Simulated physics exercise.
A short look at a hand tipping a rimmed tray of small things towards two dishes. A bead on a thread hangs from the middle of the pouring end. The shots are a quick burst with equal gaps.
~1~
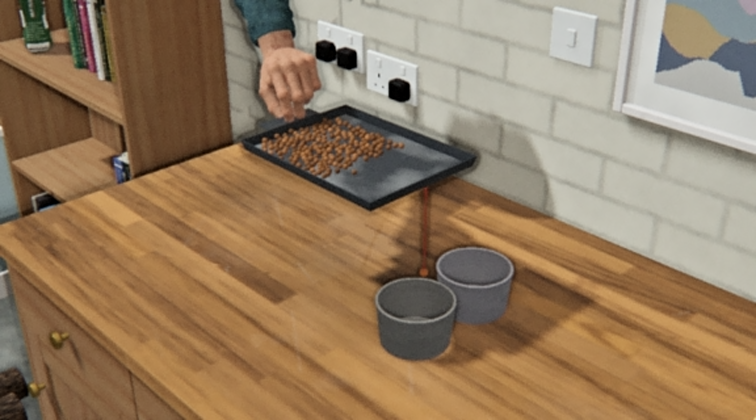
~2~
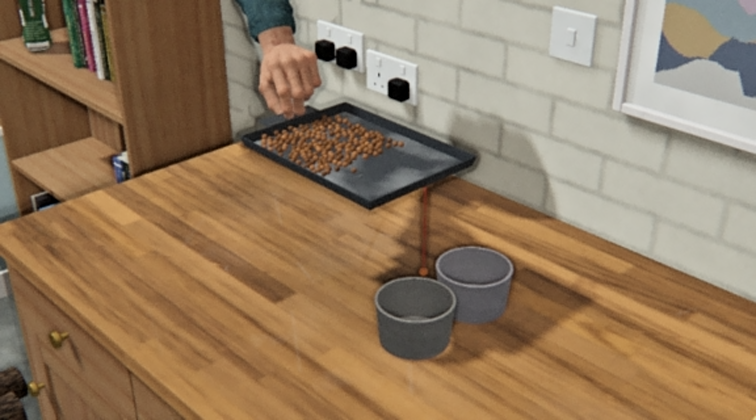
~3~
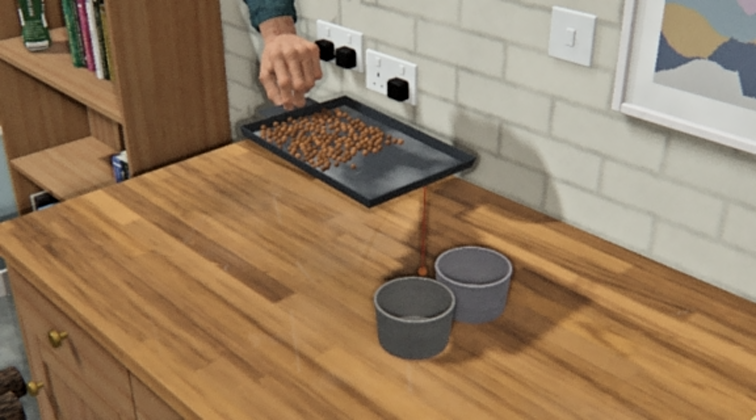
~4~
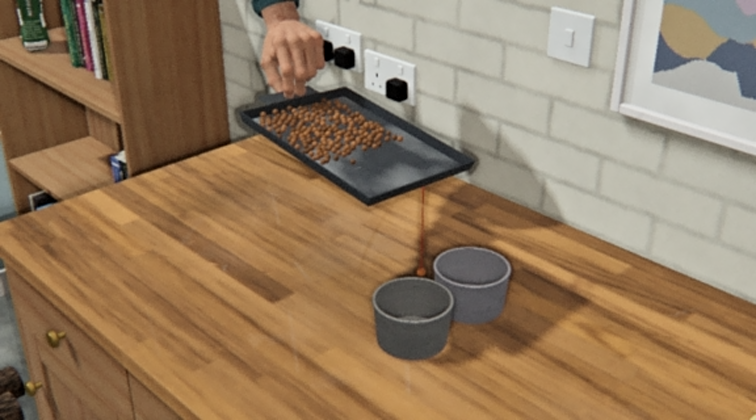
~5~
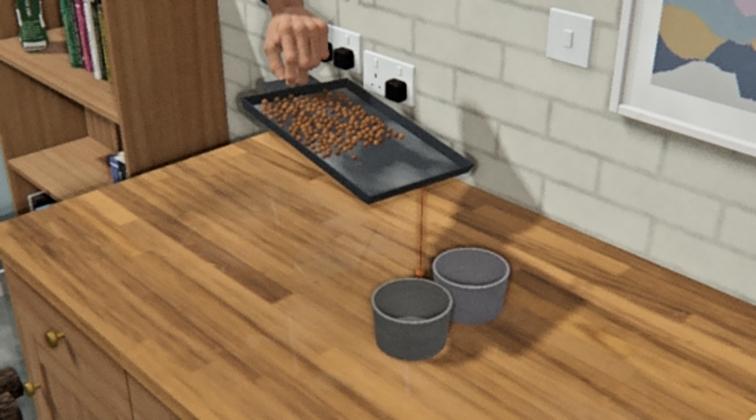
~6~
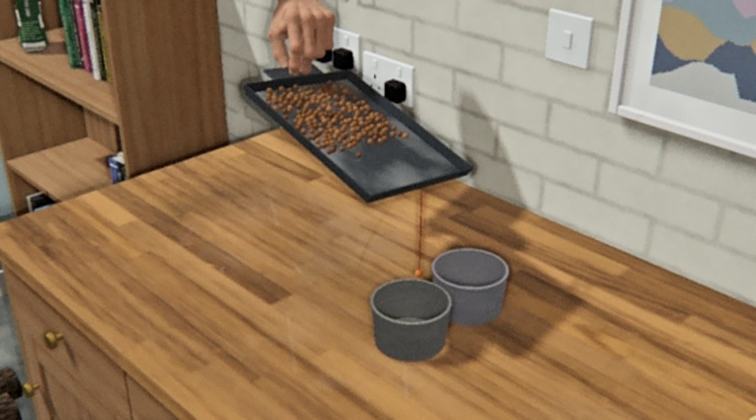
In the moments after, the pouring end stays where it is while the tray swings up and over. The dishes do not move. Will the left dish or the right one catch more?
The right dish gets more.
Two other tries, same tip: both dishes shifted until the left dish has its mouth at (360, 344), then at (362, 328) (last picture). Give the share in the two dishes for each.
Roughly 0 per cent, and 0 per cent.
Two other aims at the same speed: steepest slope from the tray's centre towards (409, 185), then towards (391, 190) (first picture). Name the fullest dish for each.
At the first place the left one, at the second the left-hand dish.
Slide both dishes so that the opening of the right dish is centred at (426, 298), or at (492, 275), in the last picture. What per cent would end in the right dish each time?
The first gives 0 %, the second 60 %.
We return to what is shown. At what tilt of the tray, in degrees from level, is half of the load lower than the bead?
Roughly 70°.
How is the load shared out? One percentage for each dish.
The left dish has 0 per cent, the right dish has 80.
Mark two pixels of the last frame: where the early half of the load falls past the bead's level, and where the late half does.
First near (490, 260), later near (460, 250).
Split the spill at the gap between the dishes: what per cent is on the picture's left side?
Close to 0 per cent.
Soon after the last picture, tray tipped steeply; about half on the tray; a small part in the right dish; a small part outside both; about a third in the air.
A little later, tray tipped right over; a small part on the tray; a stray few in the left dish; about half in the right dish; about a quarter outside both; a small part in the air.
Later still, tray tipped past a quarter turn; a stray few in the left dish; most in the right dish; about a quarter outside both.
At rest, tray tipped past a quarter turn; a stray few in the left dish; most in the right dish; about a quarter outside both.
